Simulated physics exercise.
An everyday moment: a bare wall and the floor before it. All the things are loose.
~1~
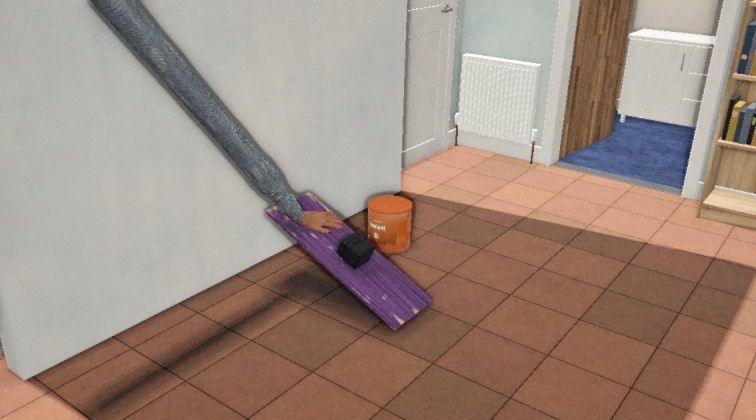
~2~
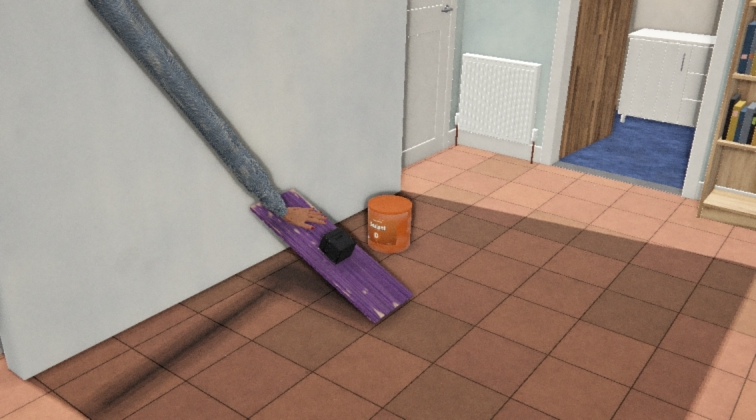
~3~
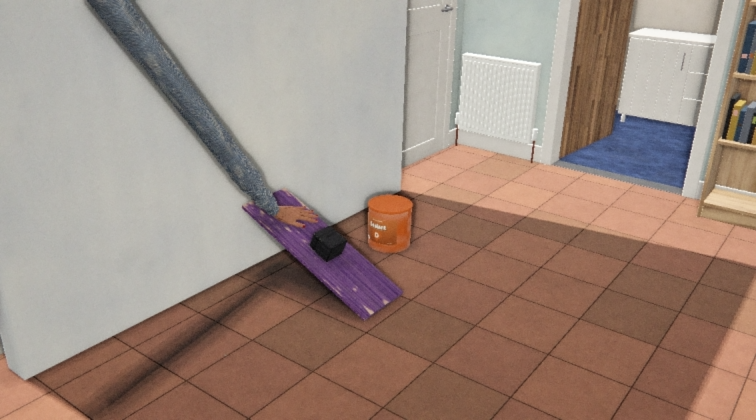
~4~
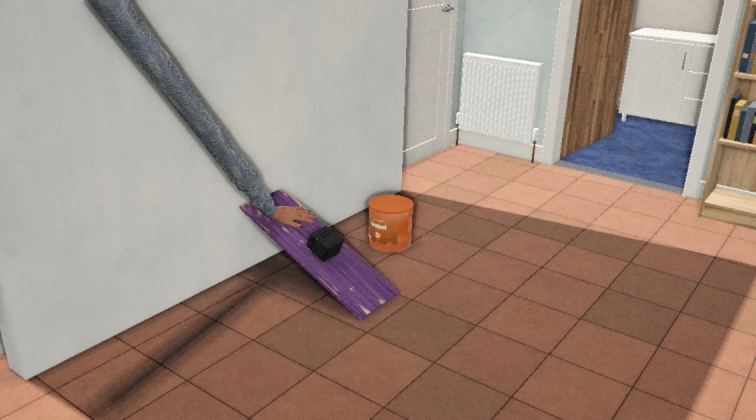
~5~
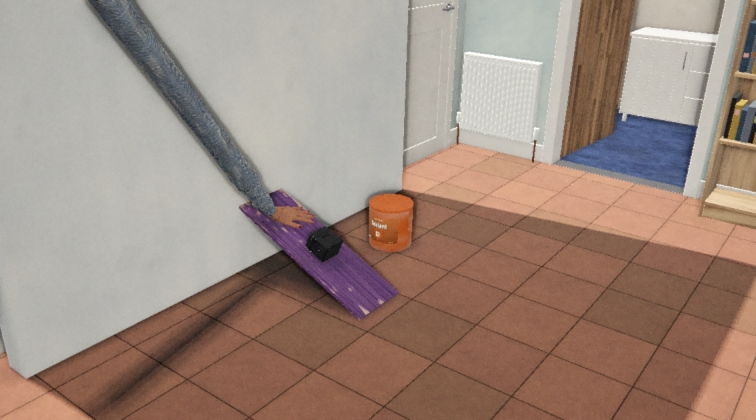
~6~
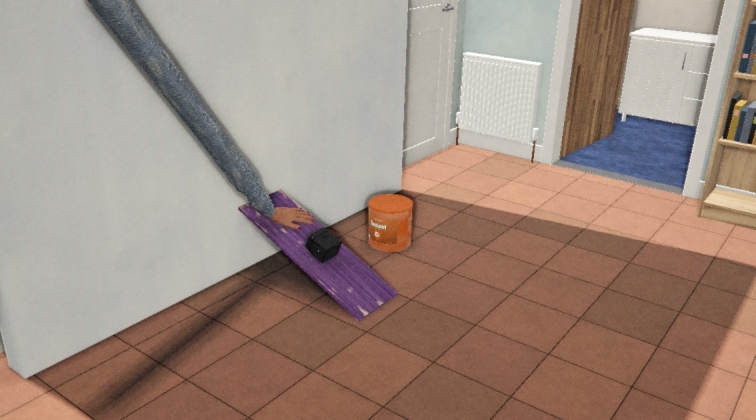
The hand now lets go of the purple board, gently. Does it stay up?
Outcome: The board gives way.
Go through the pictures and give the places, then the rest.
The first frame shows on its way; purple board (349, 256); orange pail (389, 224).
The second frame shows on its way; purple board (331, 251); orange pail (389, 224).
The third frame shows on its way; purple board (322, 249); orange pail (390, 224).
The fourth frame shows on its way; purple board (319, 249); orange pail (390, 224).
The fifth frame shows leant on the wall, still held; purple board (318, 250); orange pail (391, 223).
The sixth frame shows leant on the wall, still held; purple board (317, 251); orange pail (390, 223).
Then, 0.30 s later than the last frame, purple board 16° lower than it was left near (323, 273).
Then, 0.40 s later than the last frame, purple board 24° lower than it was left near (326, 279).
Then, 0.70 s later than the last frame, purple board 26° lower than it was left near (326, 280).
When it is over, moved from the start, purple board; orange pail as before. End places, in pixels of the last picture, purple board near (327, 285). The board slides down.
